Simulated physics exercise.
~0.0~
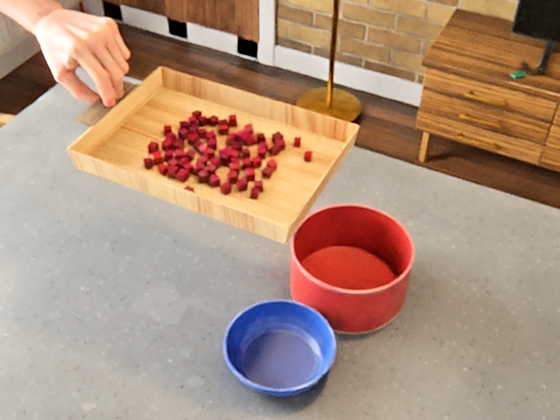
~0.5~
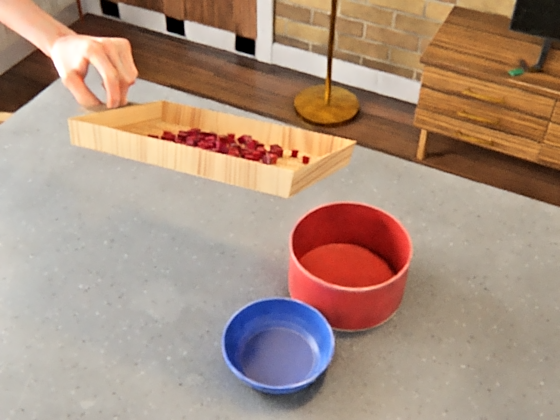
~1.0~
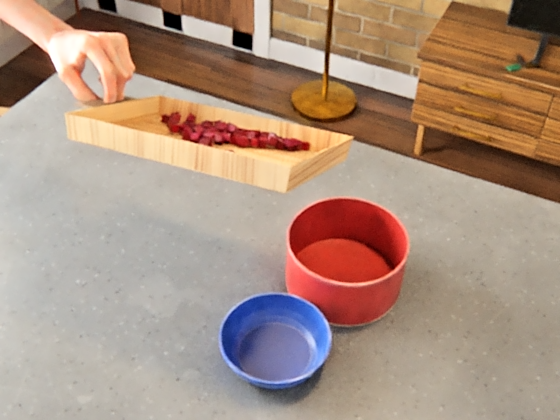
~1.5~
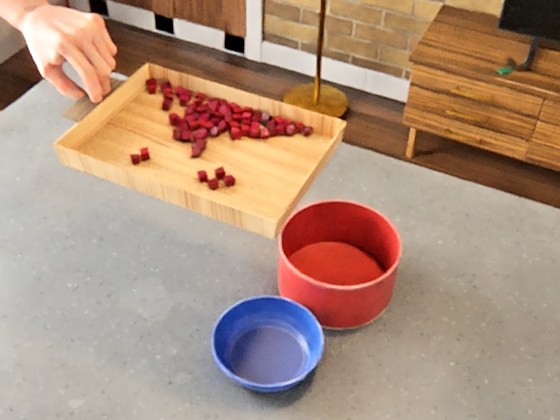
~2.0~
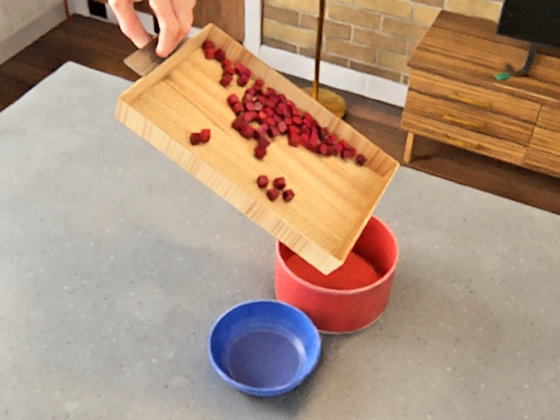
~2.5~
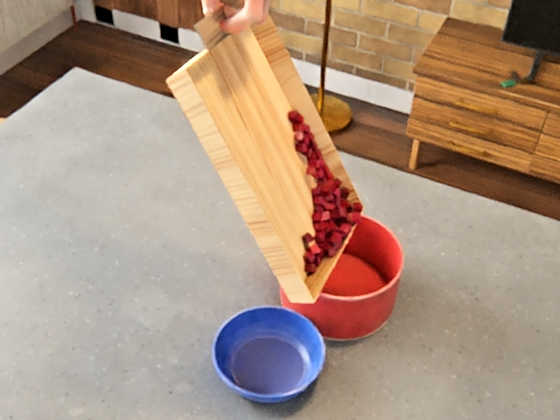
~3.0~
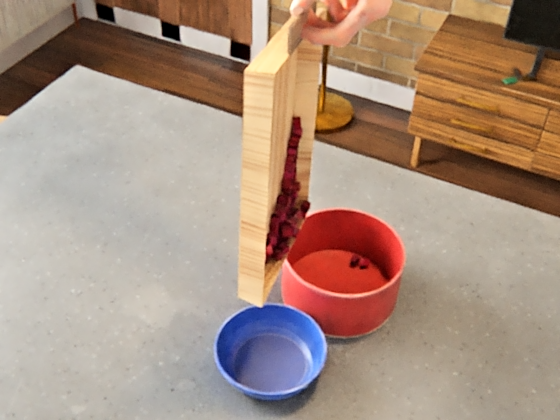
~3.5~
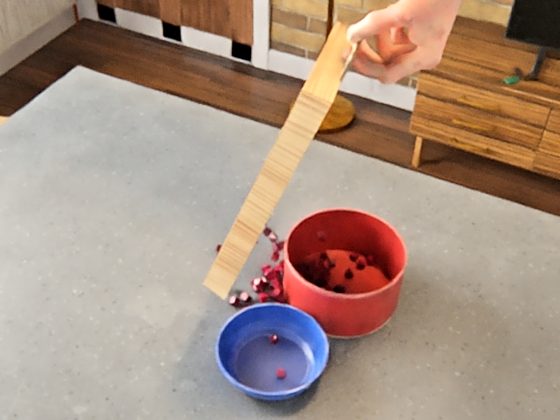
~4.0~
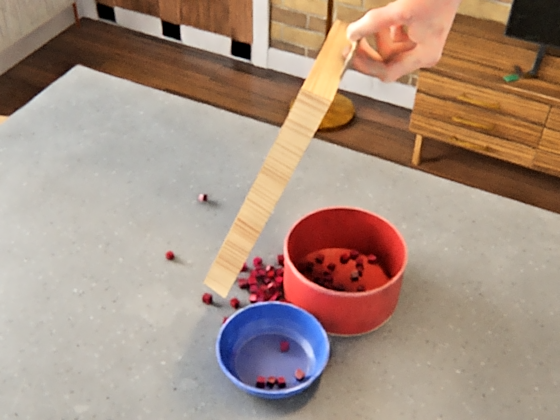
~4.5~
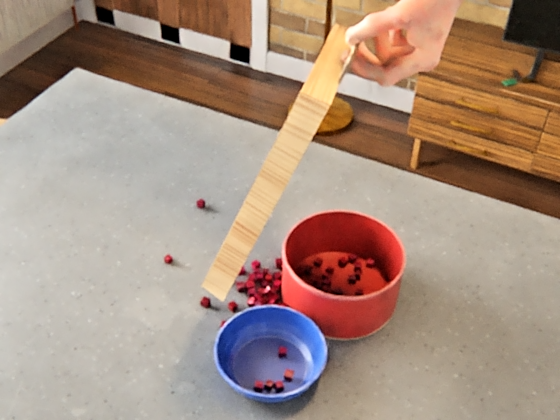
A hand holds a wooden tray of dark red beetroot cubes above a grey speckled table, seen from above at an angle, with a red pot at the right and a blue bowl in front of it. Behind are a brick wall, a lamp stand and a wooden cabinet. The tray tips briefly, levels again with the cubes shifted, then moves right and tilts steeply. Cubes slide to its low corner and tumble out. Many land in the red pot, a few in the blue bowl, and the rest lie scattered and heaped on the table as the upended tray stays still.
